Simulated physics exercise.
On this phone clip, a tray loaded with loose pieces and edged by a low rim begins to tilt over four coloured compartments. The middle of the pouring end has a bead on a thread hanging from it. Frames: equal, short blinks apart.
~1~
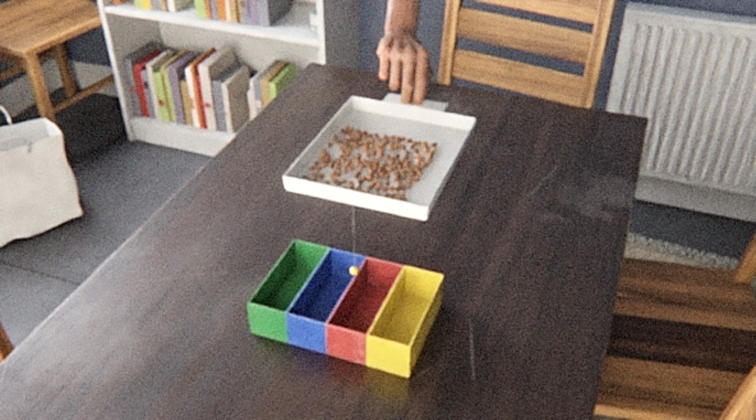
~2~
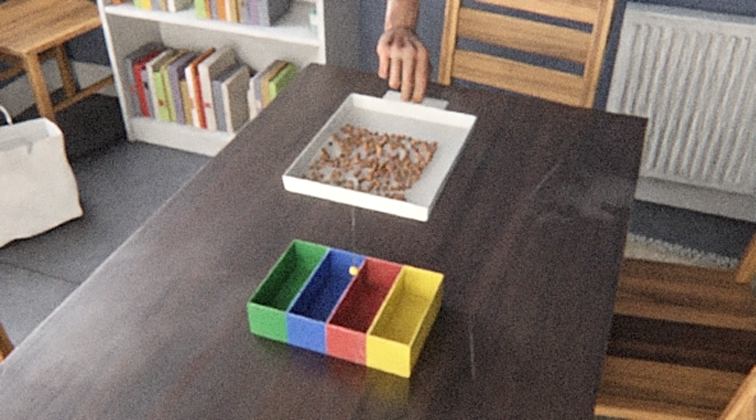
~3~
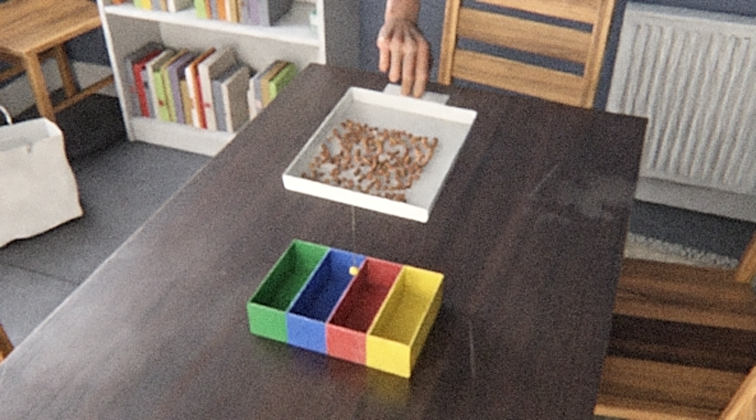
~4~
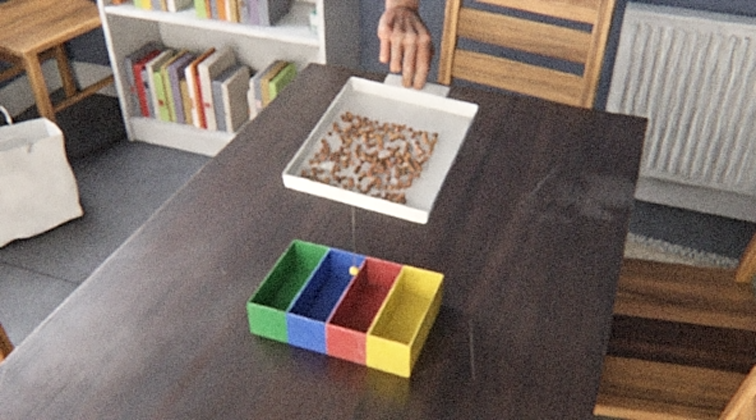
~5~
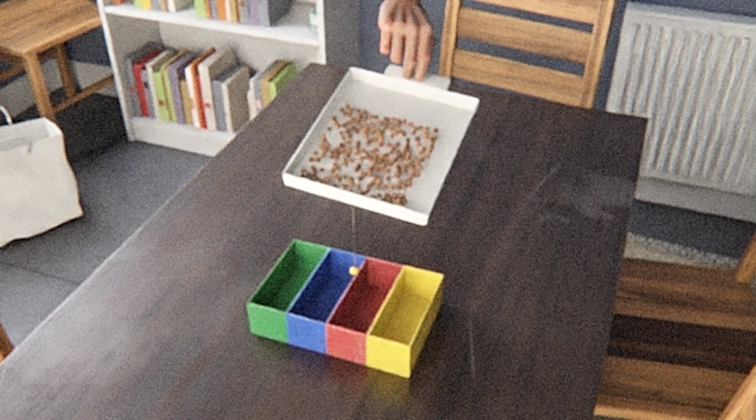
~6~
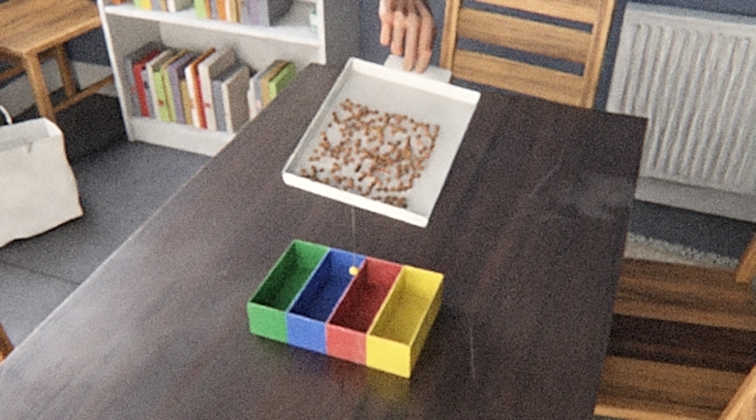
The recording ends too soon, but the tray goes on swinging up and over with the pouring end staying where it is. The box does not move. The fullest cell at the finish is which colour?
Colour: Yellow.
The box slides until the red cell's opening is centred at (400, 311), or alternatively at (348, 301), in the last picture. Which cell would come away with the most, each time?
The red cell, then the yellow one.
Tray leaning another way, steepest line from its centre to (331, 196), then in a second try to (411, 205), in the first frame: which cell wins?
First try: That green cell; second try: That yellow cell.
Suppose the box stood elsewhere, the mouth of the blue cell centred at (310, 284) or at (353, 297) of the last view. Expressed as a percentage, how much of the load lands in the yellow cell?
Trial 1: 50 percent; trial 2: 20 percent.
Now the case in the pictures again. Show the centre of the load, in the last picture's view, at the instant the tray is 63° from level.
The middle of the pieces lands at roughly (386, 191).
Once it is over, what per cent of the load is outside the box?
Roughly 0 per cent.
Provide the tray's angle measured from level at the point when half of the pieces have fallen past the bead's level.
110° or so.
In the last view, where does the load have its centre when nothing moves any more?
At about (402, 332), give or take.
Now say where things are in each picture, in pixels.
In the first picture, corners of the pouring end at (286, 176) and (426, 206), level; middle of the load at (376, 165), cereal balls; bead on its thread at (355, 271); green cell at (268, 320); blue cell at (307, 331); red cell at (347, 342); yellow cell at (388, 353).
In the second picture, corners of the pouring end at (285, 176) and (426, 207), level; middle of the load at (376, 165).
In the third picture, corners of the pouring end at (285, 175) and (426, 208), tipped barely, lowest at the right corner; middle of the load at (376, 162).
In the fourth picture, corners of the pouring end at (285, 174) and (426, 211), tipped a little, lowest at the right corner; middle of the load at (376, 159).
In the fifth picture, corners of the pouring end at (285, 173) and (426, 214), tipped a little, lowest at the right corner; middle of the load at (376, 157).
In the sixth picture, corners of the pouring end at (285, 172) and (426, 216), tipped clearly, lowest at the right corner; middle of the load at (377, 156), about a quarter on the move; green cell at (268, 320); blue cell at (307, 331); red cell at (347, 342); yellow cell at (388, 353).
Soon after the last picture, tray tipped steeply; nearly all on the tray; a stray few in the yellow cell; a stray few falling or outside the box.
A little later, tray tipped past a quarter turn; most on the tray; a small part in the yellow cell; about a quarter falling or outside the box.
Later still, tray tipped past a quarter turn; most in the yellow cell; a small part in the red cell; a stray few in the blue cell; a small part falling or outside the box.
At rest, tray tipped past a quarter turn; most in the yellow cell; a small part in the red cell; a stray few in the blue cell; none in the green cell; a small part outside the box.
